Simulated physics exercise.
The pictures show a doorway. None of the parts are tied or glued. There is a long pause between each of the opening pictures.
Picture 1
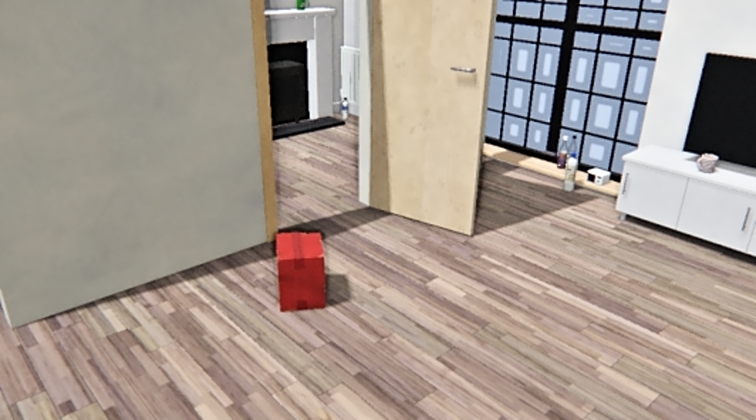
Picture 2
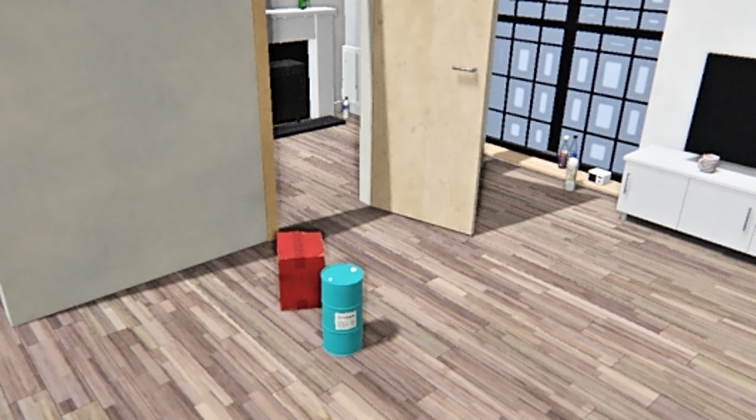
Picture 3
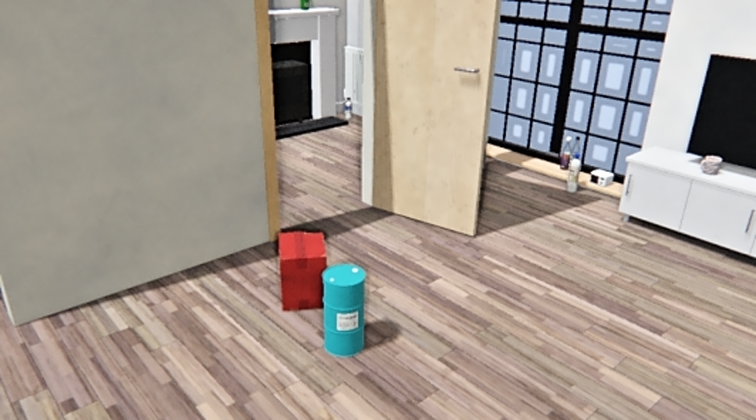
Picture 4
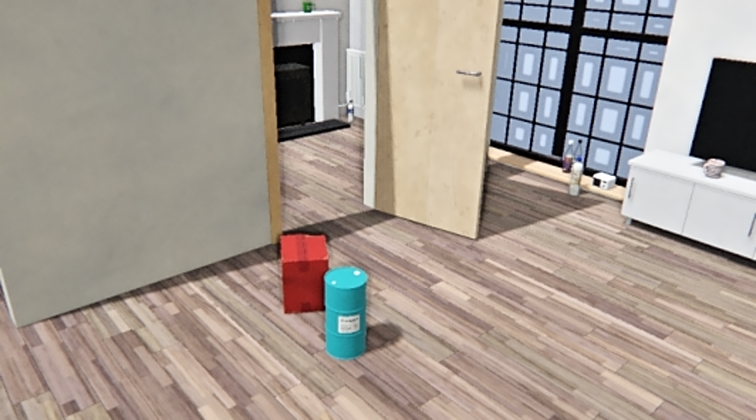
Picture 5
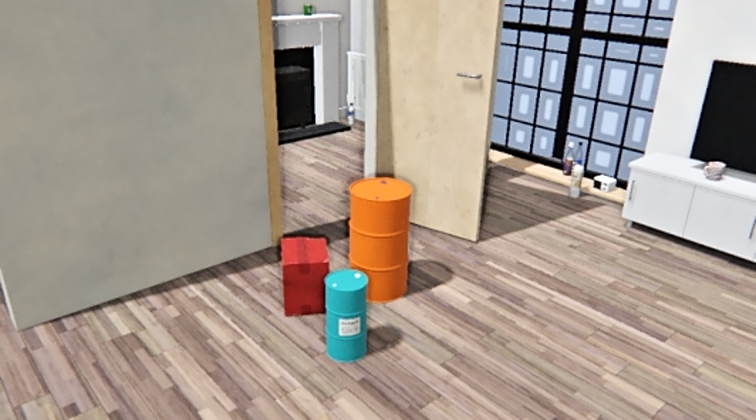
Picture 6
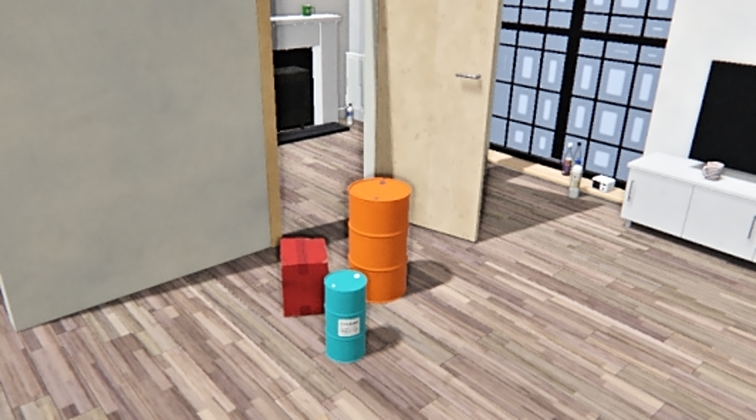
A pale wooden door stands wide open in a doorway between a grey wall and a bright room with a dark-gridded window, seen from slightly above across a wood-plank floor. A red box sits near the wall's edge, left of centre, with a white cabinet at far right. A turquoise canister appears in front of the box, then a taller orange drum behind them, while the door stays still and the view shifts very slightly.
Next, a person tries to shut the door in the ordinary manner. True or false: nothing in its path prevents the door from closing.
True.
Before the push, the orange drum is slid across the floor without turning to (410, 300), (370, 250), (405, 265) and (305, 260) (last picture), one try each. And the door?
Door, in order of tries: Fully closed, obstructed, obstructed, obstructed.
Then, 0.70 s past the last view, open by 81°.
Then, 1.30 s past the last view, open by 50°.
Then, 1.90 s past the last view, open by 18°.
Finally, open by 0°; all 3 still in place. Final places as the last picture's camera would see them, orange drum near (379, 240).
